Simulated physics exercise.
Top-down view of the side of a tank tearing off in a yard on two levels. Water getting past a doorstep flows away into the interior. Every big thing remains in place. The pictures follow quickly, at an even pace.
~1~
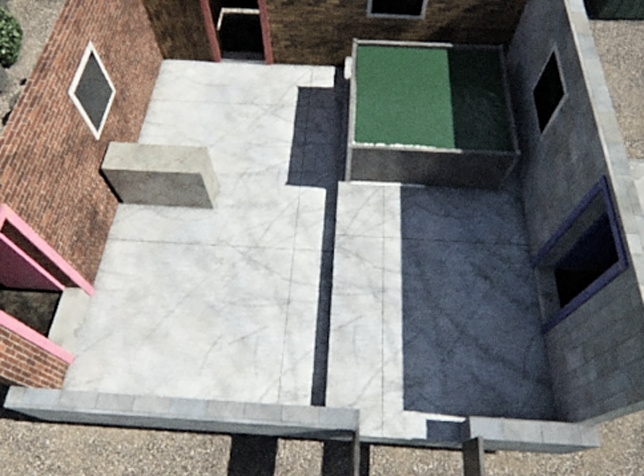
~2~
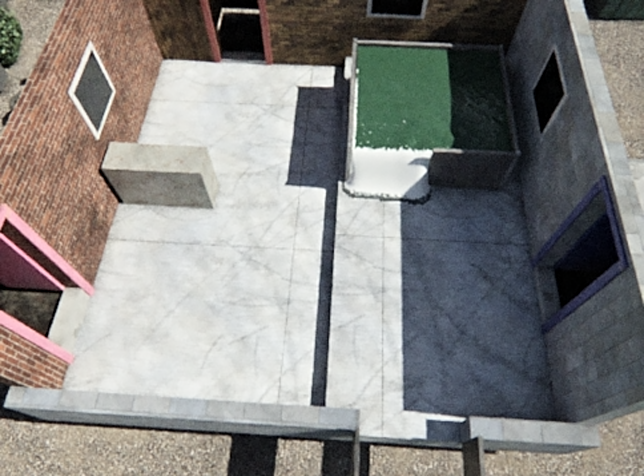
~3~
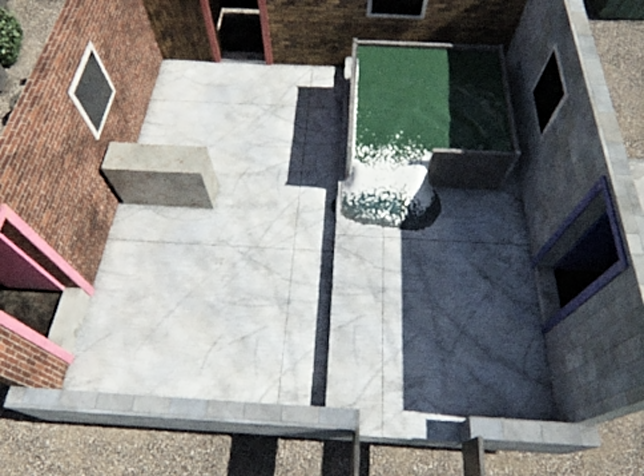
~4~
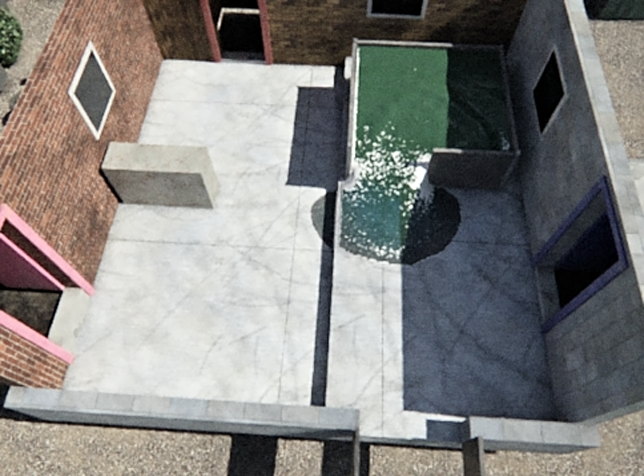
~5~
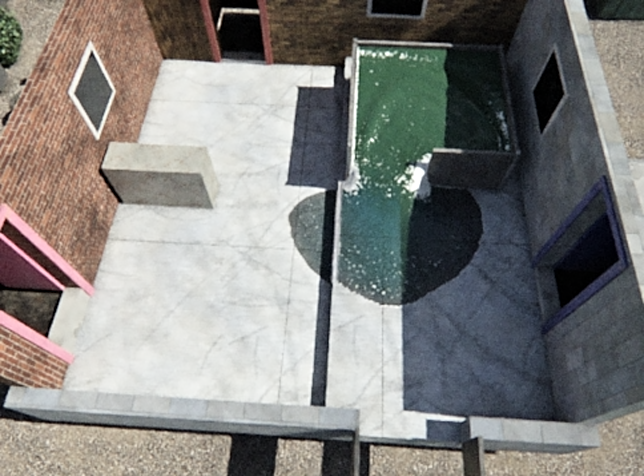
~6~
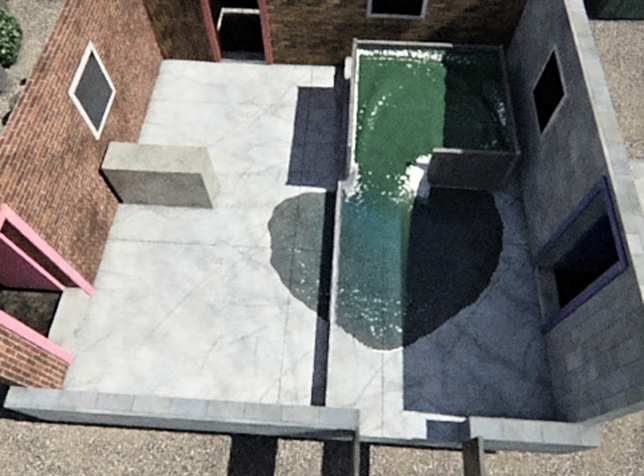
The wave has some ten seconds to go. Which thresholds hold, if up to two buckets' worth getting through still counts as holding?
The blue door holds; the red door holds; the pink door holds.
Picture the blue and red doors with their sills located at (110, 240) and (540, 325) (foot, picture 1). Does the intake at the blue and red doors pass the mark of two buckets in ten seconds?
Result - the blue door exceeds the limit while the red door exceeds the limit.
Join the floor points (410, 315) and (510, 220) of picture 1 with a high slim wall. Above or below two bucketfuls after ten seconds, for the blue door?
Checked one by one, blue door remains beneath the mark.
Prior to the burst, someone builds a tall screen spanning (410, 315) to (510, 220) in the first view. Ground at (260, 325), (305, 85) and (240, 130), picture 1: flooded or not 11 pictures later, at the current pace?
Listed order: Swamped, spared, spared.
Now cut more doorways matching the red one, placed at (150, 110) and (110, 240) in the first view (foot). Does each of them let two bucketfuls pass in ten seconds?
In order: Falls short; overshoots.
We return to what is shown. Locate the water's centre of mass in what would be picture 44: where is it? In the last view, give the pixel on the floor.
The water centres close to (326, 238).
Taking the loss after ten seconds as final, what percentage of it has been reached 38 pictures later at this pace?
Roughly 75 percent.
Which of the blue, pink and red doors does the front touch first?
It's the one in blue.
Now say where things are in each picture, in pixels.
In the first picture, still water in the water tank at (429, 97).
In the second picture, the front is at (427, 197), out from the gap at (388, 172).
In the third picture, the front is at (420, 225), out from the gap at (388, 172).
In the fourth picture, the front is at (413, 259), out from the gap at (387, 173).
In the fifth picture, water pours out at (387, 173) and has run to (402, 300).
In the sixth picture, water pours out at (387, 173) and has run to (372, 343).
A moment on, water covers 40 % of the floor; the blue door wet at the sill, nothing in, the red door not reached, the pink door not reached.
Next, water covers 50 % of the floor; the blue door wet at the sill, nothing in, the red door not reached, the pink door not reached.
Then, water covers 55 % of the floor; the blue door wet at the sill, nothing in, the red door not reached, the pink door under two buckets in.
Later, water covers 75 % of the floor; the blue door under two buckets in, the red door not reached, the pink door under two buckets in.
In the end, water covers 90 % of the floor; the blue door under two buckets in, the red door wet at the sill, nothing in, the pink door under two buckets in.
